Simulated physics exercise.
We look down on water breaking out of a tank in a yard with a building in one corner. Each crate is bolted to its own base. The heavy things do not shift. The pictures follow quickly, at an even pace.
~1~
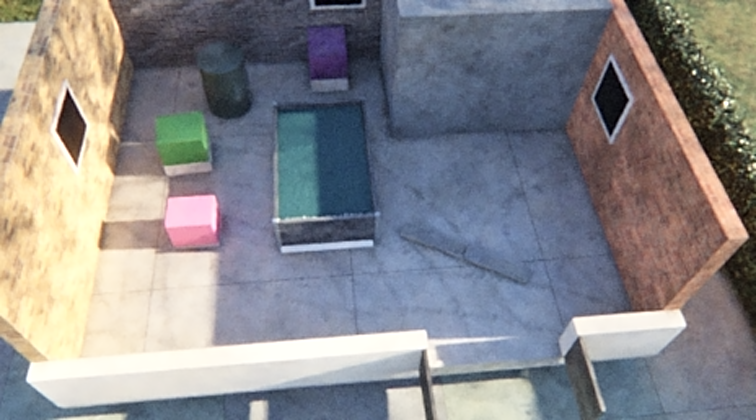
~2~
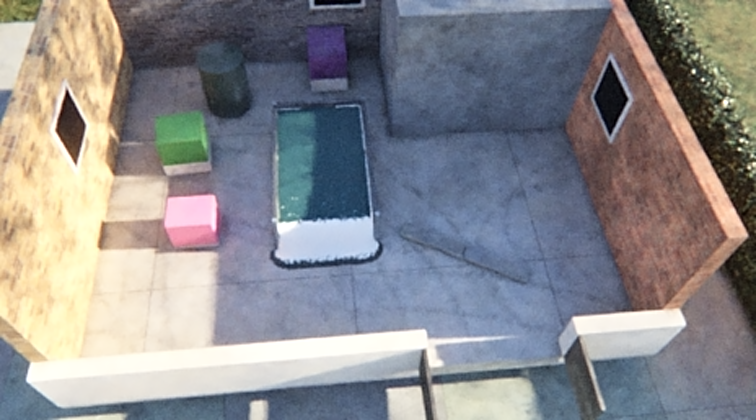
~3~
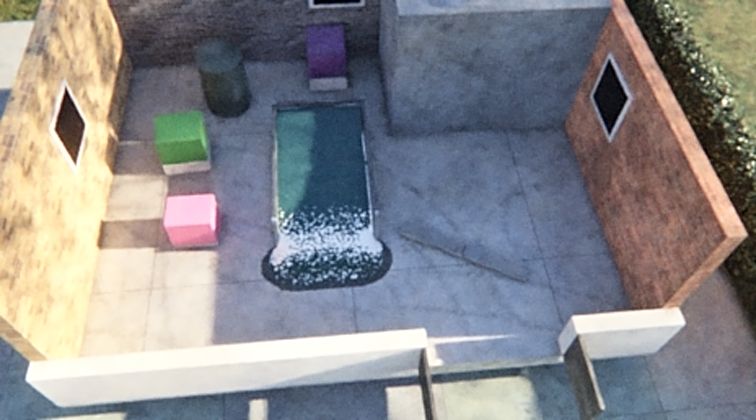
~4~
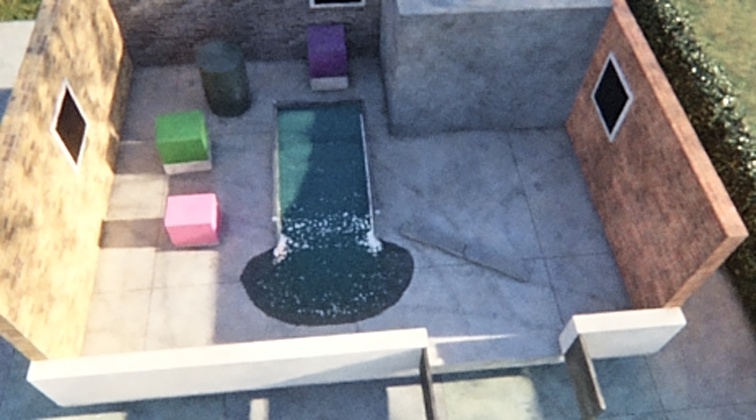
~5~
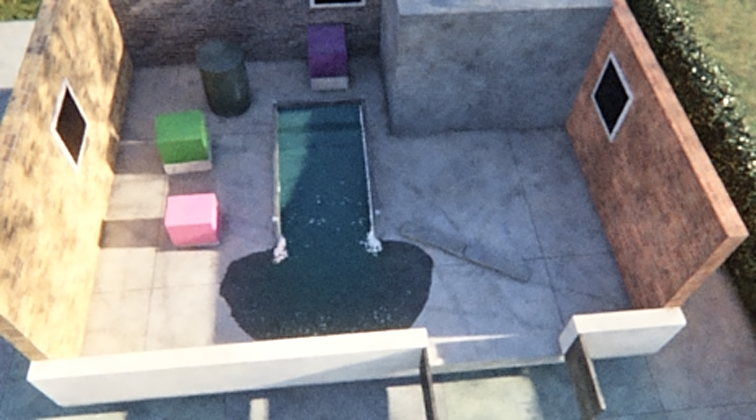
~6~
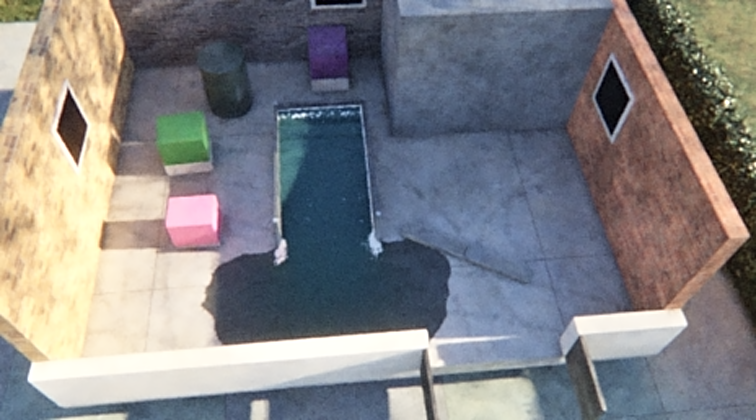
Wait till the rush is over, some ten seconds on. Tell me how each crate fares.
One by one: The pink crate is soaked; the green crate keeps dry; the purple crate keeps dry.
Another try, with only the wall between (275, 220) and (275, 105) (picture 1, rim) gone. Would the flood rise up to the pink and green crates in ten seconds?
Then: Pink crate is wetted, green crate takes water.
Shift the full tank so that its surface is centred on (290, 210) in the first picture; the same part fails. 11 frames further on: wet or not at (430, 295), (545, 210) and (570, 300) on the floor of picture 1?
In turn: Under water, dry, under water.
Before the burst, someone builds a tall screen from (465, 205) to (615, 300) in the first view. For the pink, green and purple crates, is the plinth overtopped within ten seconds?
My reading: The pink crate is topped, the green crate keeps dry, the purple crate stays dry.
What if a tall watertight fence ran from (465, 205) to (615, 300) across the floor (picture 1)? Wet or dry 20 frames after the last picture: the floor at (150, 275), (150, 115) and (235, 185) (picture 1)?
One after the other: Awash, free of water, dry.
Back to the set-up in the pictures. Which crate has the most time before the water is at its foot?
That is the purple crate.
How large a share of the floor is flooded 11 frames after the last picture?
I make it 25 per cent.
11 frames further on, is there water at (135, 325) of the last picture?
There: Covered.
A moment on, water covers 20 % of the floor; the pink crate not reached, the green crate not reached, the purple crate not reached.
Next, water covers 25 % of the floor; the pink crate not reached, the green crate not reached, the purple crate not reached.
Then, water covers 45 % of the floor; the pink crate water round its plinth, the green crate water round its plinth, the purple crate not reached.
Later, water covers 75 % of the floor; the pink crate water round its plinth, the green crate water round its plinth, the purple crate not reached.
In the end, water covers 95 % of the floor; the pink crate was topped, the green crate stayed above the water, the purple crate stayed above the water.
